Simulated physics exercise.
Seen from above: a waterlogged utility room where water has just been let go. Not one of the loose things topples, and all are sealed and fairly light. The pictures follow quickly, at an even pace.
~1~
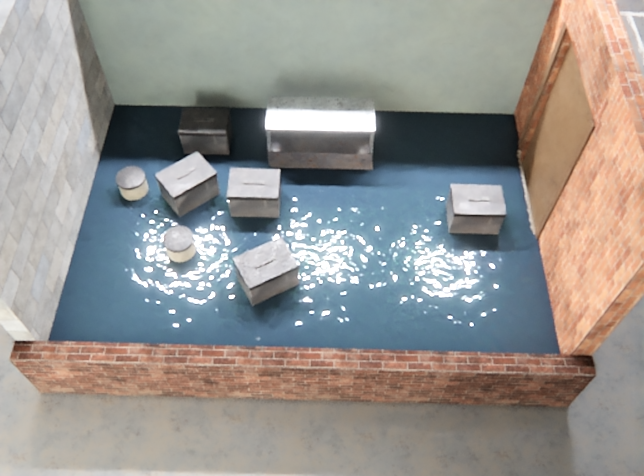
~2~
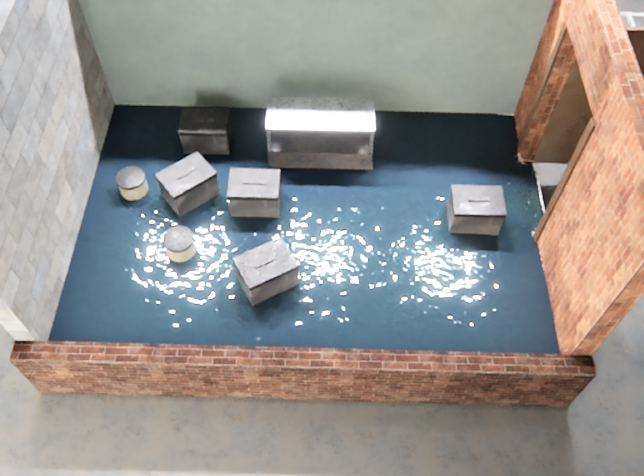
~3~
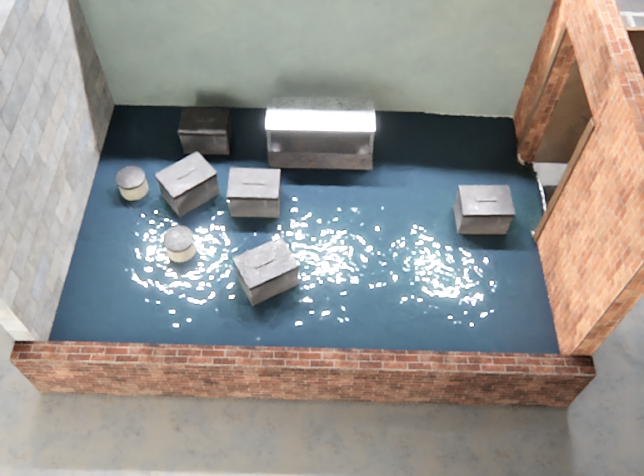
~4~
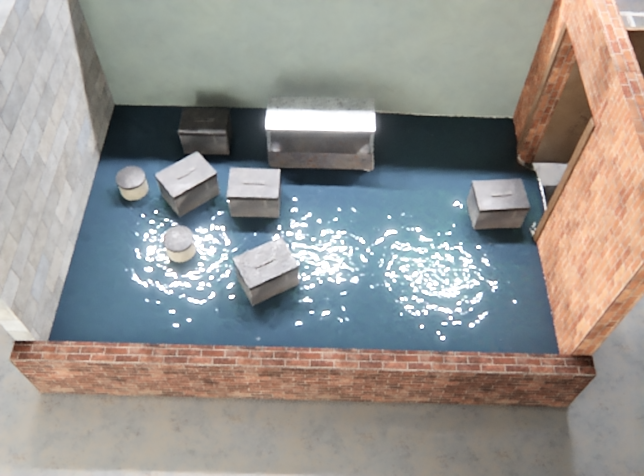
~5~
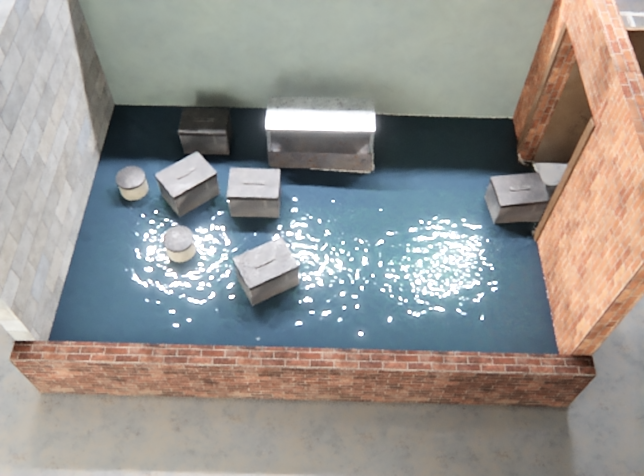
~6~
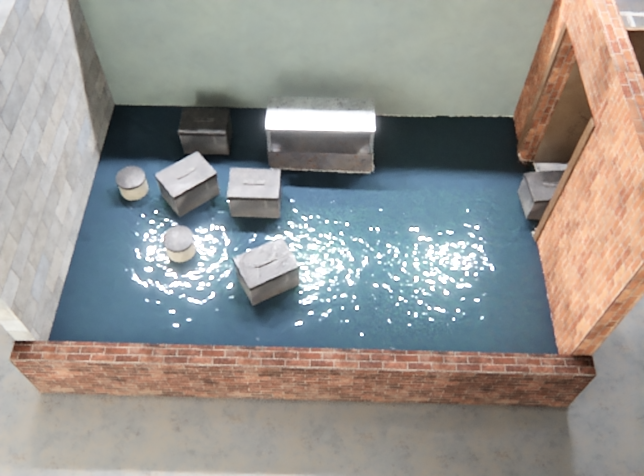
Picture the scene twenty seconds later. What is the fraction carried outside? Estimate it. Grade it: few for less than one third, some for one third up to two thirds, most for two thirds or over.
Grade: Some.
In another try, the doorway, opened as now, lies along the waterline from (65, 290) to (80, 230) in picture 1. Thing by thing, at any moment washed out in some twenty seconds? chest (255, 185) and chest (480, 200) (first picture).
In turn: Escapes, never escapes.
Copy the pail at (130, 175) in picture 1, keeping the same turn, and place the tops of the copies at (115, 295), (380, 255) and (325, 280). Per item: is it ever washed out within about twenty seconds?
Result, in sequence: Never gets out; ends up outside; ends up outside.
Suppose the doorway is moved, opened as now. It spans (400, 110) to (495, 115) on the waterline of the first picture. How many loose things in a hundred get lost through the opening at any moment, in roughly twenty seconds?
Around 30 in a hundred.
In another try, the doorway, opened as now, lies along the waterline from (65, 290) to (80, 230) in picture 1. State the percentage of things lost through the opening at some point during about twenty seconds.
It should be close to 90 per cent.
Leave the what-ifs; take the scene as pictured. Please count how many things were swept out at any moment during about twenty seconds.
I make it 3 in total.
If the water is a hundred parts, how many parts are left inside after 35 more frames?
Near 48 per cent.
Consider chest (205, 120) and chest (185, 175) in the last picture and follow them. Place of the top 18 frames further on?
Roughly (235, 118) for one and (242, 184) for the other.
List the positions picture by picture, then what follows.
In the first frame, a chest at (478, 199) floats; a chest at (266, 262) floats; 0 of 7 have shifted.
In the second frame, a chest at (479, 200), afloat; a chest at (266, 262), afloat; 0 of 7 have shifted.
In the third frame, a chest at (486, 200) floats, close to its start; a chest at (266, 262), afloat; 1 of 7 have shifted.
In the fourth frame, a chest at (501, 194) floats, close to its start; a chest at (266, 262), afloat; 1 of 7 have shifted.
In the fifth frame, a chest at (520, 189) floats, a stride from its start; a chest at (266, 262), afloat; 1 of 7 have shifted.
In the sixth frame, a chest at (554, 185), afloat, a stride from its start; a chest at (266, 262), afloat; 1 of 7 have shifted.
A moment on, 1 of 7 are out; 6 afloat.
Next, 1 of 7 are out; 6 afloat.
Later, 2 of 7 are out; 5 afloat.
In the end, 3 of 7 are out; 4 afloat.
